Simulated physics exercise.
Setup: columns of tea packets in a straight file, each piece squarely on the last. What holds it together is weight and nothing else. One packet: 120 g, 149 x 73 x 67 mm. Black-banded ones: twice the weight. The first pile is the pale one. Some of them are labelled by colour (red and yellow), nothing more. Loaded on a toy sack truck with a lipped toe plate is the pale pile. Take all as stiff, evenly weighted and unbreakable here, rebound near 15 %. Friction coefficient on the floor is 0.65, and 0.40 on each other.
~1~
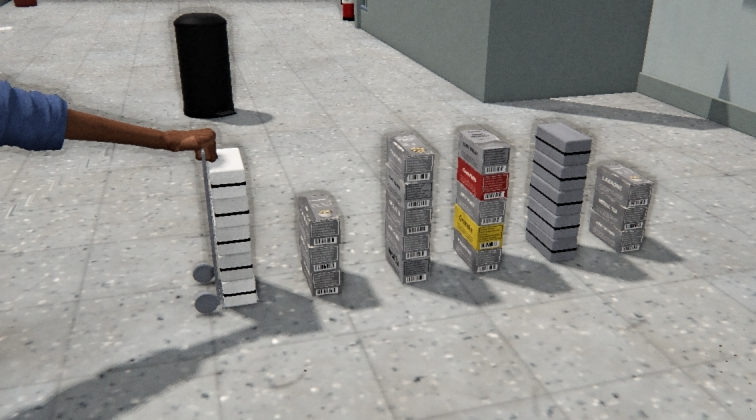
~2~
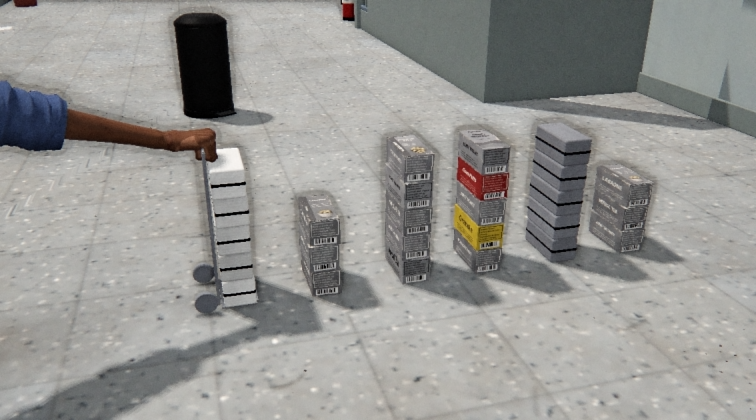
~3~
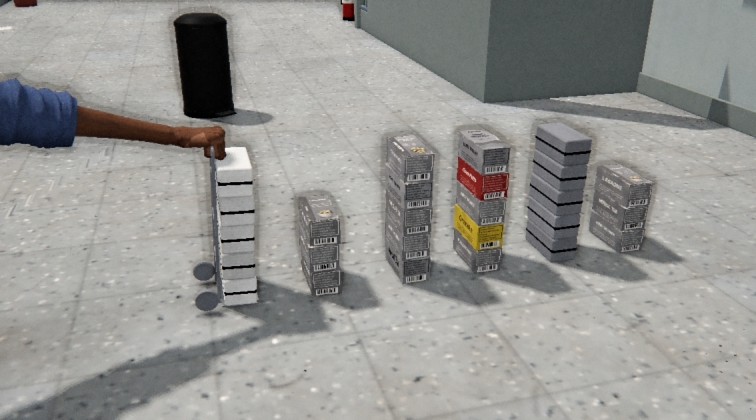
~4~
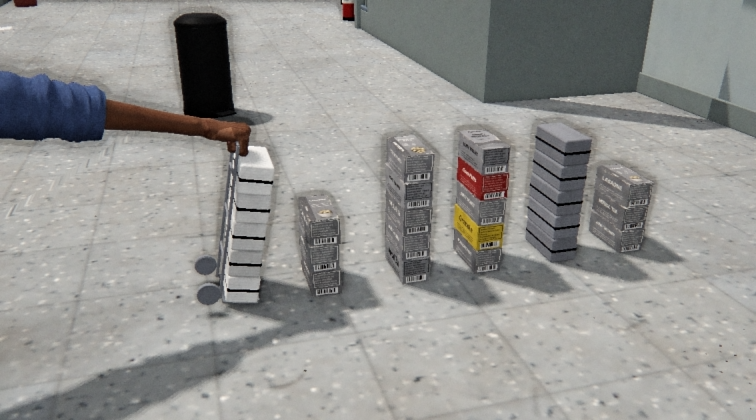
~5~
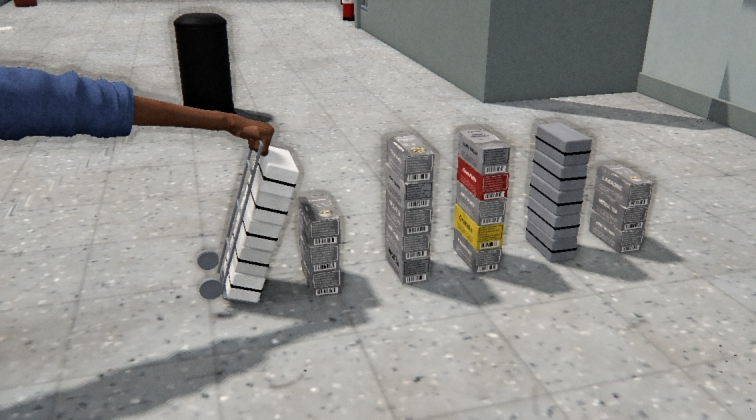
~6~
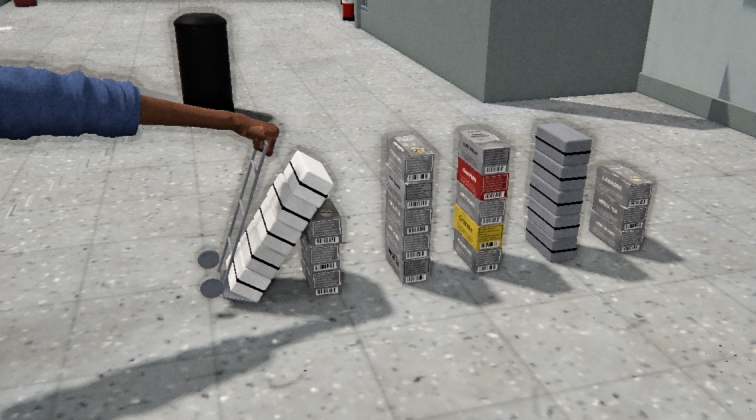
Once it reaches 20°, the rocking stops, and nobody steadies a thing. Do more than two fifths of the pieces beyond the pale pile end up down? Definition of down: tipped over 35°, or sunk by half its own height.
Yes.
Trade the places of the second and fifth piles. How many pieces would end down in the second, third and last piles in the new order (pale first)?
Second 4, third 4, last 3.
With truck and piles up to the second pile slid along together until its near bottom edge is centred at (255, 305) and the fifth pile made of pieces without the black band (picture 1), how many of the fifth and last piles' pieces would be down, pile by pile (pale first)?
Fifth 0, last 0.
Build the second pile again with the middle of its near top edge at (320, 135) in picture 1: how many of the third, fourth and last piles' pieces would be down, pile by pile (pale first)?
Counts down - third: 4; fourth: 4; last: 3.
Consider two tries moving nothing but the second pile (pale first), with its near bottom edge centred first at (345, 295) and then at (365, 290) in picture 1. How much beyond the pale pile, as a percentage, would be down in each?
I'd say close to 100 percent, then close to 0 percent.
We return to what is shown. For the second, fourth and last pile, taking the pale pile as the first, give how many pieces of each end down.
Pieces by pile: Second 3, fourth 5, last 3.
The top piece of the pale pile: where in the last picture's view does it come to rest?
It should be centred near (438, 231) in the final frame.
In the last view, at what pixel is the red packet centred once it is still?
Near pixel (581, 212).
Then, 0.19 s on from the sixth picture, 5 of the pale pile down; none of the 21 other packets down, 3 disturbed.
Then, 0.49 s on from the sixth picture, 5 of the pale pile down; 4 of the 21 other packets down; red packet displaced 26 mm.
Then, 1.03 s on from the sixth picture, 5 of the pale pile down; 13 of the 21 other packets down; yellow packet tipped 48°, 33 mm lower; red packet tipped 27°, 54 mm lower.
Then, 1.37 s on from the sixth picture, 5 of the pale pile down; 21 of the 21 other packets down; yellow packet tipped 57°, 52 mm lower; red packet tipped 53°, 13 cm lower.
Finally, 5 of the pale pile down; 21 of the 21 other packets down; yellow packet tipped 57°, 52 mm lower; red packet tipped 50°, 13 cm lower. That is 100 per cent. Seen by the last camera, middles, yellow packet near (521, 238), red packet near (581, 212).
